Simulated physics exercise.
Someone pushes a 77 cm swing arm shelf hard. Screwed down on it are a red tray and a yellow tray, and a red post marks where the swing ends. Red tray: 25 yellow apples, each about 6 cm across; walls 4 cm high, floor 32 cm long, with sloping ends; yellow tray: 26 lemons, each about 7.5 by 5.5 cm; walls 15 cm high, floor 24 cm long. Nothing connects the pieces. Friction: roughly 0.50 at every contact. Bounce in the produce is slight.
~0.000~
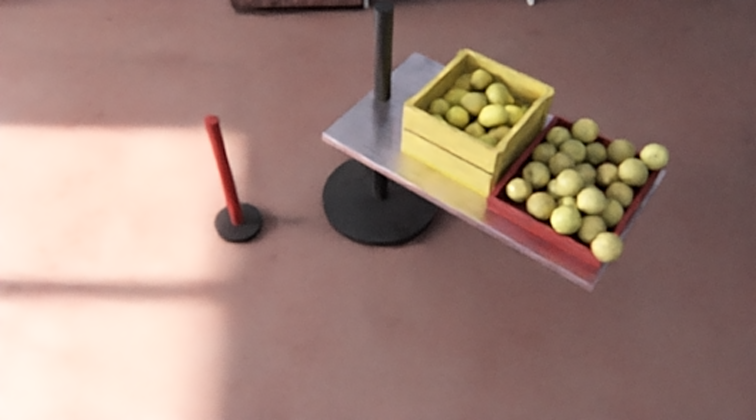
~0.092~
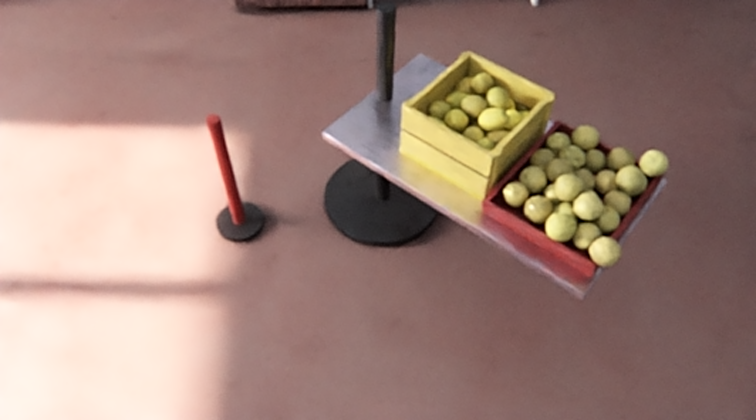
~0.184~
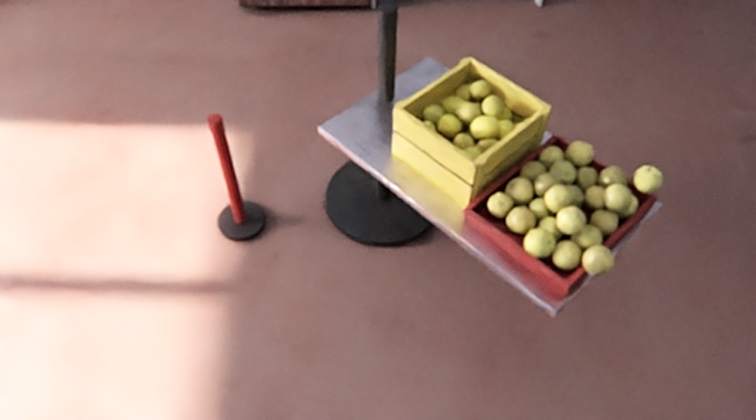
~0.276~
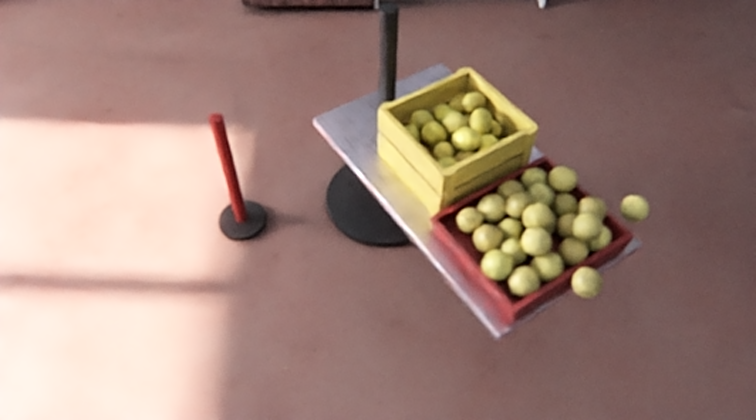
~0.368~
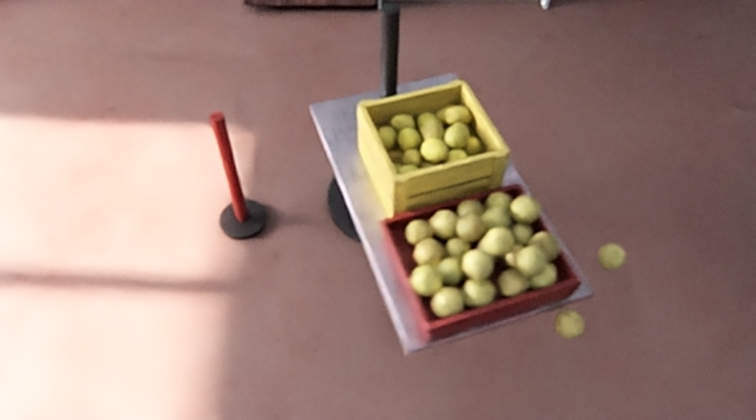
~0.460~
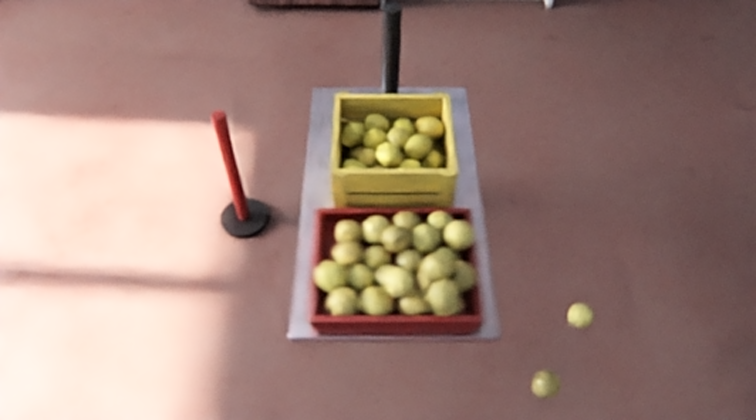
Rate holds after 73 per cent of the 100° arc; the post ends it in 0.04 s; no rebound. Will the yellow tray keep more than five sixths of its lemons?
Yes.
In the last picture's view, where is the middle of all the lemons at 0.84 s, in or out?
I'd put it close to (300, 122).
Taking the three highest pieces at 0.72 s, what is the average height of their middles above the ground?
About 62 cm up.
After 0.64 s, it reaches the stop.
After 0.72 s, 6 of 25 out of the red tray and 0 of 26 out of the yellow tray.
After 0.84 s, 8 of 25 out of the red tray and 0 of 26 out of the yellow tray.
After 1.06 s, 9 of 25 out of the red tray and 0 of 26 out of the yellow tray.
When it is over (at 1.50 s), 9 of 25 out of the red tray and 0 of 26 out of the yellow tray. Asked share, 0 of 26, 0 per cent.
